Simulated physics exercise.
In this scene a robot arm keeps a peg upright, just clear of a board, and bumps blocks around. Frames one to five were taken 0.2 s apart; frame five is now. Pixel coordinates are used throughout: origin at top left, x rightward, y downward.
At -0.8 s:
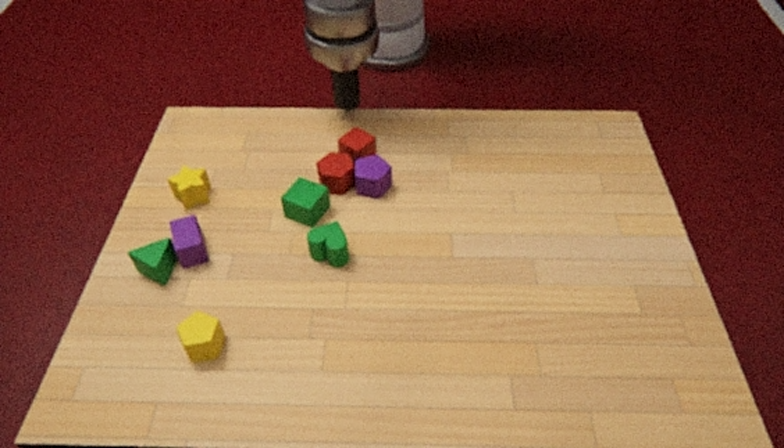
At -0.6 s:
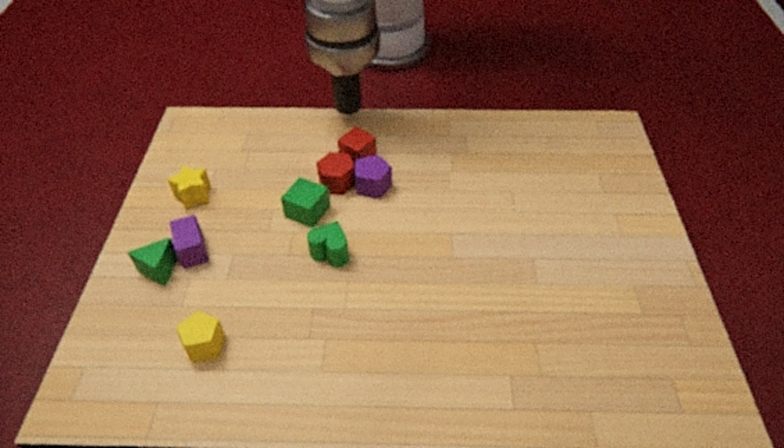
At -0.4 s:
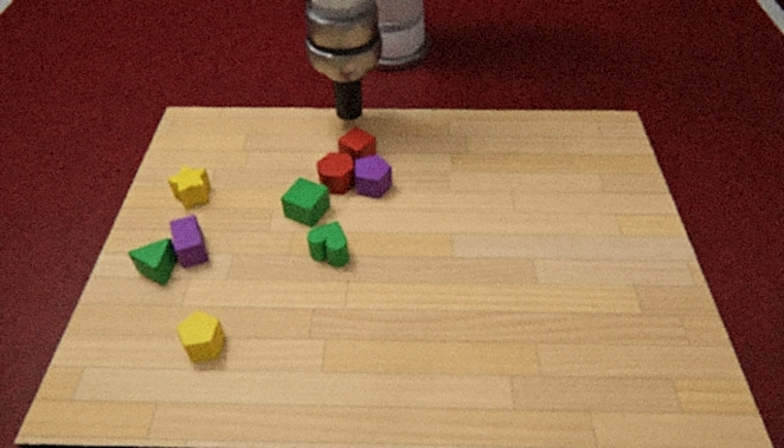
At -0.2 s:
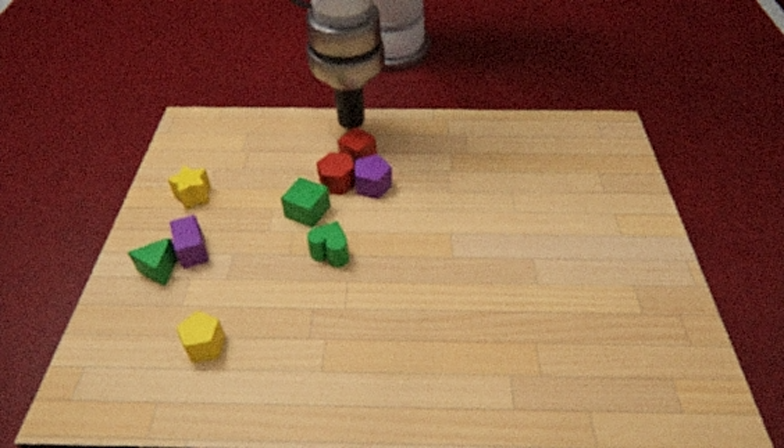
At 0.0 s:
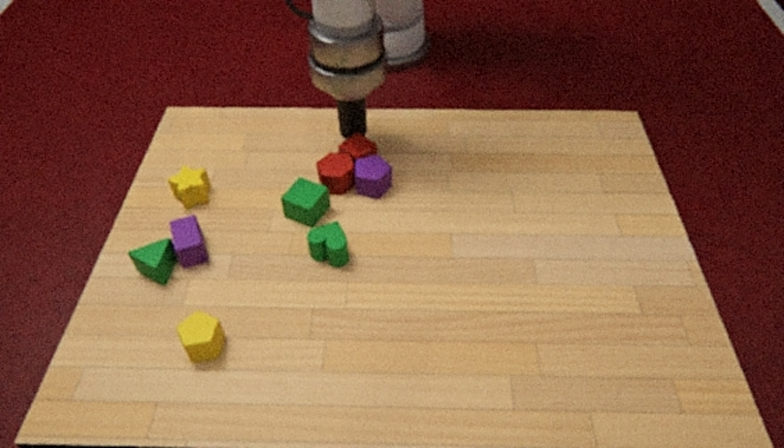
On a light wooden board scattered with red, green, purple and yellow blocks, a robot arm's dark peg crept down from the top edge toward the red blocks, while the pieces barely moved.
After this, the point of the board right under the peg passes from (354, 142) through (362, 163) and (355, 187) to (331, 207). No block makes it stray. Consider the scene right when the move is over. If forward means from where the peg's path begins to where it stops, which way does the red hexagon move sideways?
So, looking from the first point of the path to the last, the red hexagon moves rightwards.
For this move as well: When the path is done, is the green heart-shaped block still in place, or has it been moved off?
Once the path ends, it is where it was.
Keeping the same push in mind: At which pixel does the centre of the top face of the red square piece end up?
Around (363, 194).
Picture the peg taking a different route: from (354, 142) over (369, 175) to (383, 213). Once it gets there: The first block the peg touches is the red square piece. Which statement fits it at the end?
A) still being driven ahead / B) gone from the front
I'll go with A - still being driven ahead.
The first path, step by step. One third of the way, peg (362, 152); green square piece (300, 194); red hexagon (330, 175), turned 45° clockwise; red square piece (362, 167), turned 15° clockwise; purple five-sided block (378, 187), turned 15° anticlockwise.
Two thirds of the way, peg (353, 176); green square piece (293, 200), turned 25° clockwise; red hexagon (327, 185), turned 55° clockwise; red square piece (367, 186), turned 15° clockwise; purple five-sided block (385, 206), turned 15° anticlockwise.
At the end, peg (330, 196); green square piece (265, 218), turned 40° clockwise; green heart-shaped block unmoved; red hexagon (300, 206), turned 55° clockwise; red square piece (363, 194); purple five-sided block (387, 211), turned 30° anticlockwise.
